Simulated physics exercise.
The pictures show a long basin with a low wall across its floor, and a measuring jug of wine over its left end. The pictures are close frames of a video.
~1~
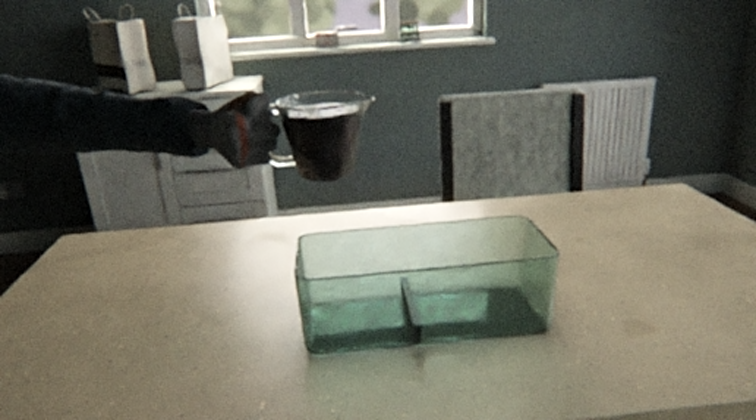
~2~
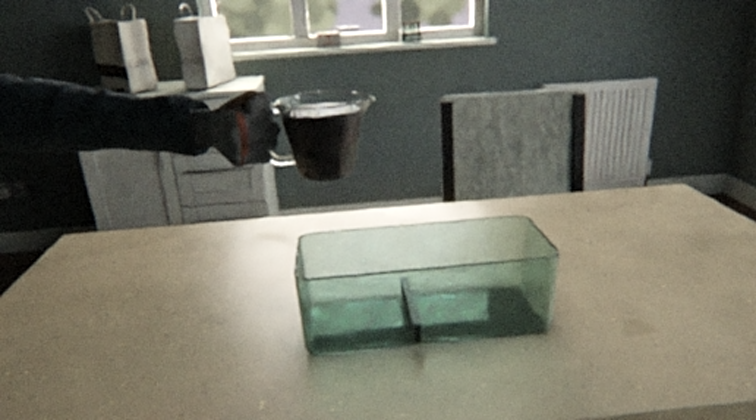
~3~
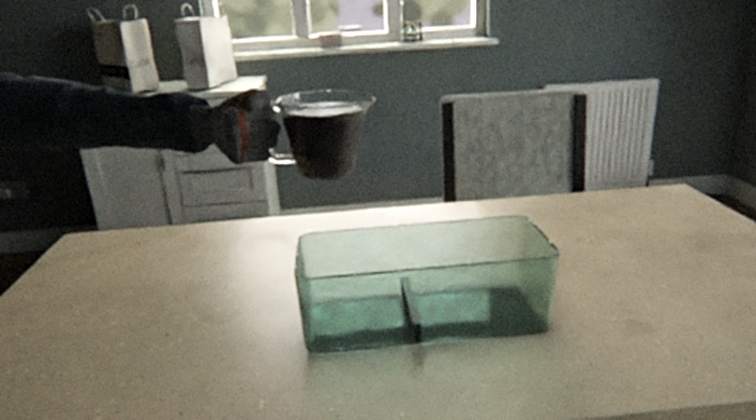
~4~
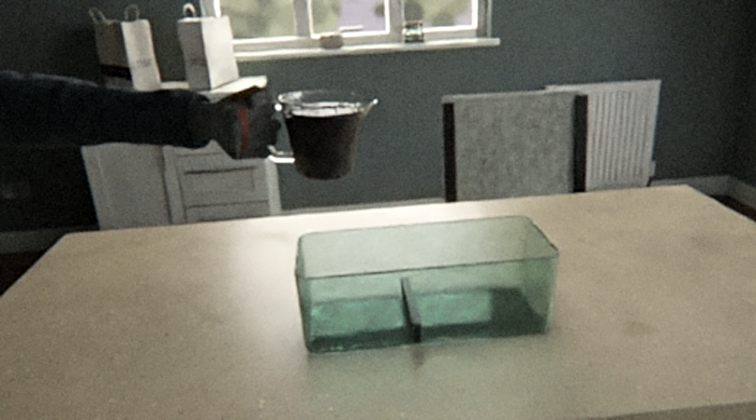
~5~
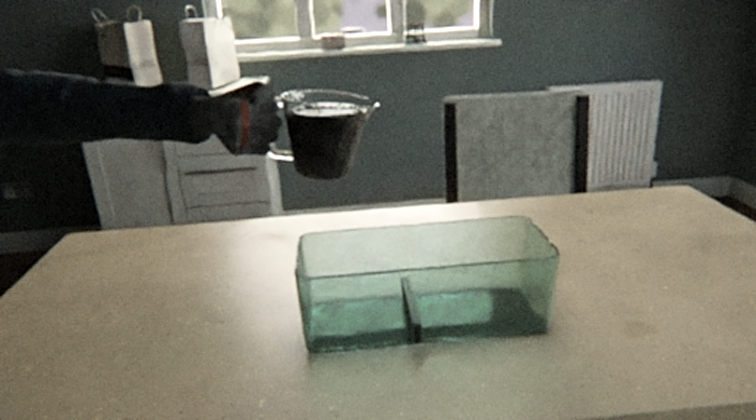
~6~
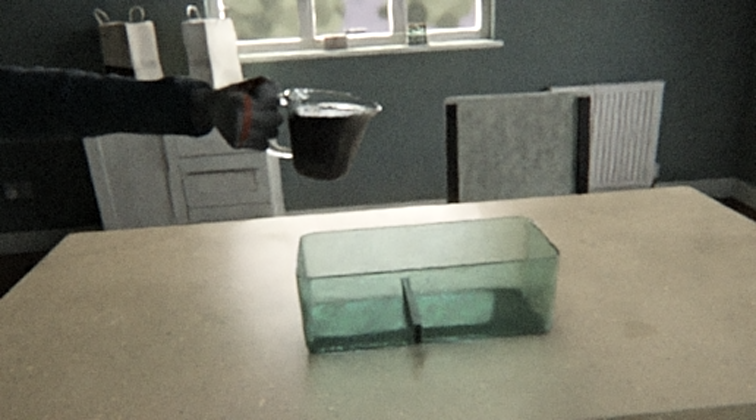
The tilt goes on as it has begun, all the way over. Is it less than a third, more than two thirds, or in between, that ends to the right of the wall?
In the end more than two thirds is right of the wall.
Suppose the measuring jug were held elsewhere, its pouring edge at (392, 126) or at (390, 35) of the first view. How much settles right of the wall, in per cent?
About 95 and 90 per cent.
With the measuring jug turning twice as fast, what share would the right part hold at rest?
About 90 per cent.
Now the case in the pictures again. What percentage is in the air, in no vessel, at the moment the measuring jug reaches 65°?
It comes to 25 per cent or so.
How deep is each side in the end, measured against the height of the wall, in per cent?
Left: 10 %. Right: 50 %.
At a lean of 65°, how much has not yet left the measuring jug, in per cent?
Close to 65 per cent.
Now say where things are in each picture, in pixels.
It leans 0°; its right rim is at (374, 98); the wine meets the walls at (282, 114) and (362, 108); the long basin's rim runs from (297, 257) to (543, 235); the wall's top is at (410, 300), in the first frame.
It leans 0°; its right rim is at (374, 98); the wine meets the walls at (283, 113) and (362, 108), in the second frame.
It leans 2°; its right rim is at (375, 99); the wine meets the walls at (284, 112) and (363, 107), in the third frame.
It leans 4°; its right rim is at (377, 101); the wine meets the walls at (285, 111) and (364, 109), in the fourth frame.
It leans 8°; its right rim is at (379, 104); the wine meets the walls at (288, 112) and (367, 109), in the fifth frame.
It leans 12°; its right rim is at (382, 108); the wine meets the walls at (290, 113) and (372, 110), in the sixth frame.
A moment on, the measuring jug is tipped part way and 67 per cent is still to pour, 0 is left of the wall and 8 right of it.
Next, the measuring jug is tipped on its side and 13 per cent is still to pour, 3 is left of the wall and 64 right of it.
Then the measuring jug is tipped right over and 0 per cent is still to pour, 9 is left of the wall and 89 right of it.
Later the measuring jug is tipped right over and 0 per cent is still to pour, 10 is left of the wall and 89 right of it.
Finally, 10 per cent lies left of the wall, 88 right of it and 2 outside.
